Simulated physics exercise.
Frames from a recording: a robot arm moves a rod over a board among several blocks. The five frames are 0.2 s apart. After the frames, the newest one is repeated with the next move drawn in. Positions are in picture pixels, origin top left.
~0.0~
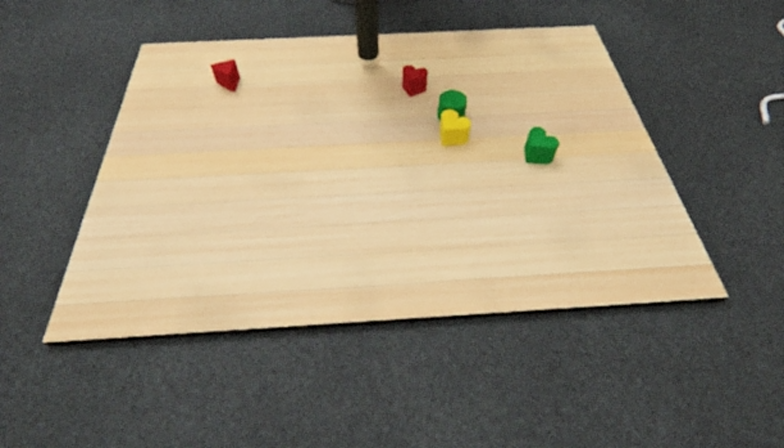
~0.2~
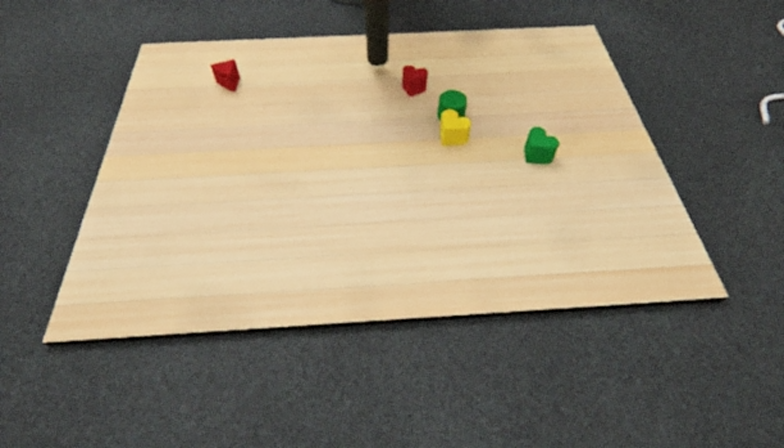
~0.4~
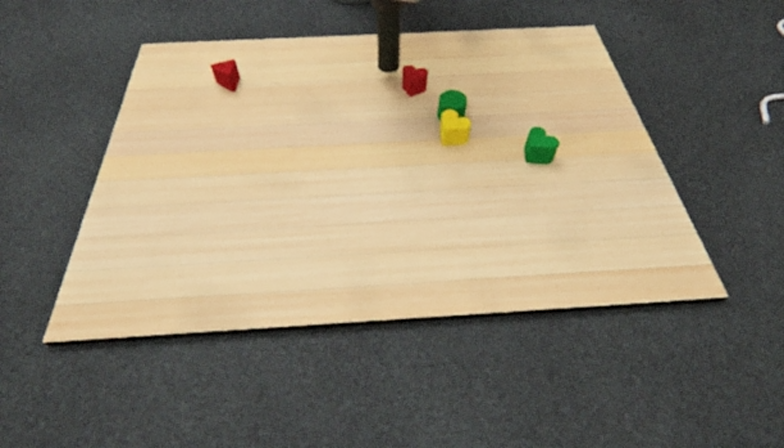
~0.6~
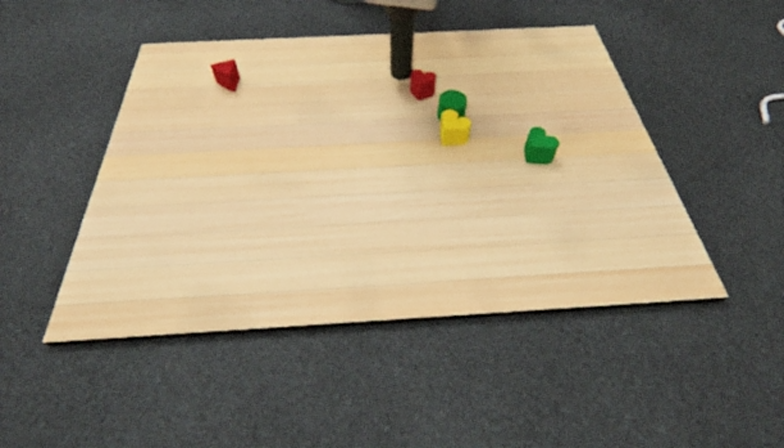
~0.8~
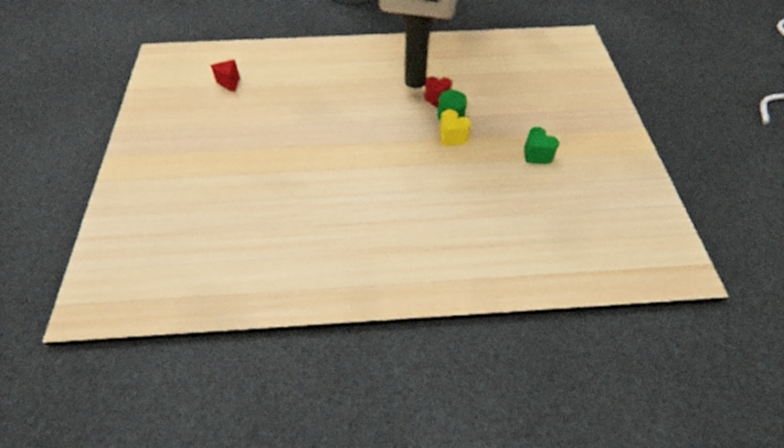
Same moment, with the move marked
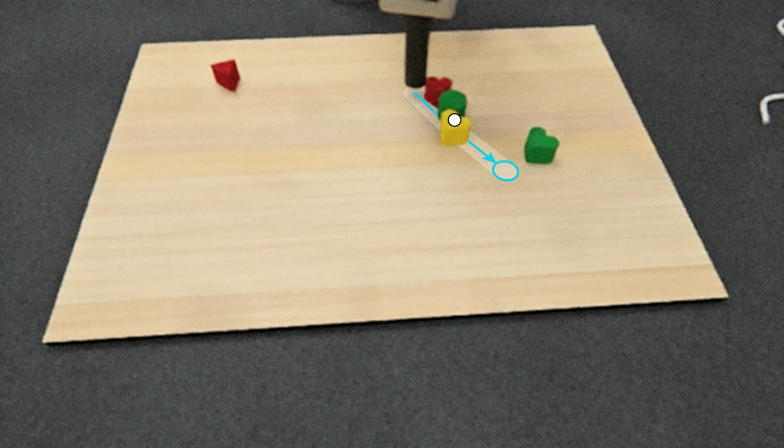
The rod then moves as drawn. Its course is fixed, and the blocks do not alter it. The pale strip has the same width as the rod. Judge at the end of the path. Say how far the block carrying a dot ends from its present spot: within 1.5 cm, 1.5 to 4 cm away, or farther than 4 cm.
That one ends up more than 4 cm from where it is now.
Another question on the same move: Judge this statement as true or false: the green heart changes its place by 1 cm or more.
My answer: False.
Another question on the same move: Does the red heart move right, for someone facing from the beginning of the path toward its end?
No.
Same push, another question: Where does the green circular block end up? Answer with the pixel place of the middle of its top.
Put as a pixel place, it's (491, 113).
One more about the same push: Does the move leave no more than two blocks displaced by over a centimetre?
I believe not.
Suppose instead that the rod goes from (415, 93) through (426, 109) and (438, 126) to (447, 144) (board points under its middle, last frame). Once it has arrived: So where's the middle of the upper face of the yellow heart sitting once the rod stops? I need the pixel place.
At the end it should sit near (474, 141).
Drawn move, from (415, 93) through (455, 131) to (506, 171); the dot is on the yellow heart.
The first path, step by step. One third of the way, rod at (442, 107); red heart at (459, 88), turned 85° anticlockwise; green circular block at (469, 105).
Two thirds of the way, rod at (474, 133); red heart at (459, 88), turned 85° anticlockwise; green circular block at (491, 112); yellow heart at (470, 147), turned 60° clockwise.
At the end, rod at (509, 160); red heart at (459, 88), turned 85° anticlockwise; green circular block at (491, 113); yellow heart at (477, 156), turned 125° clockwise; green heart still.
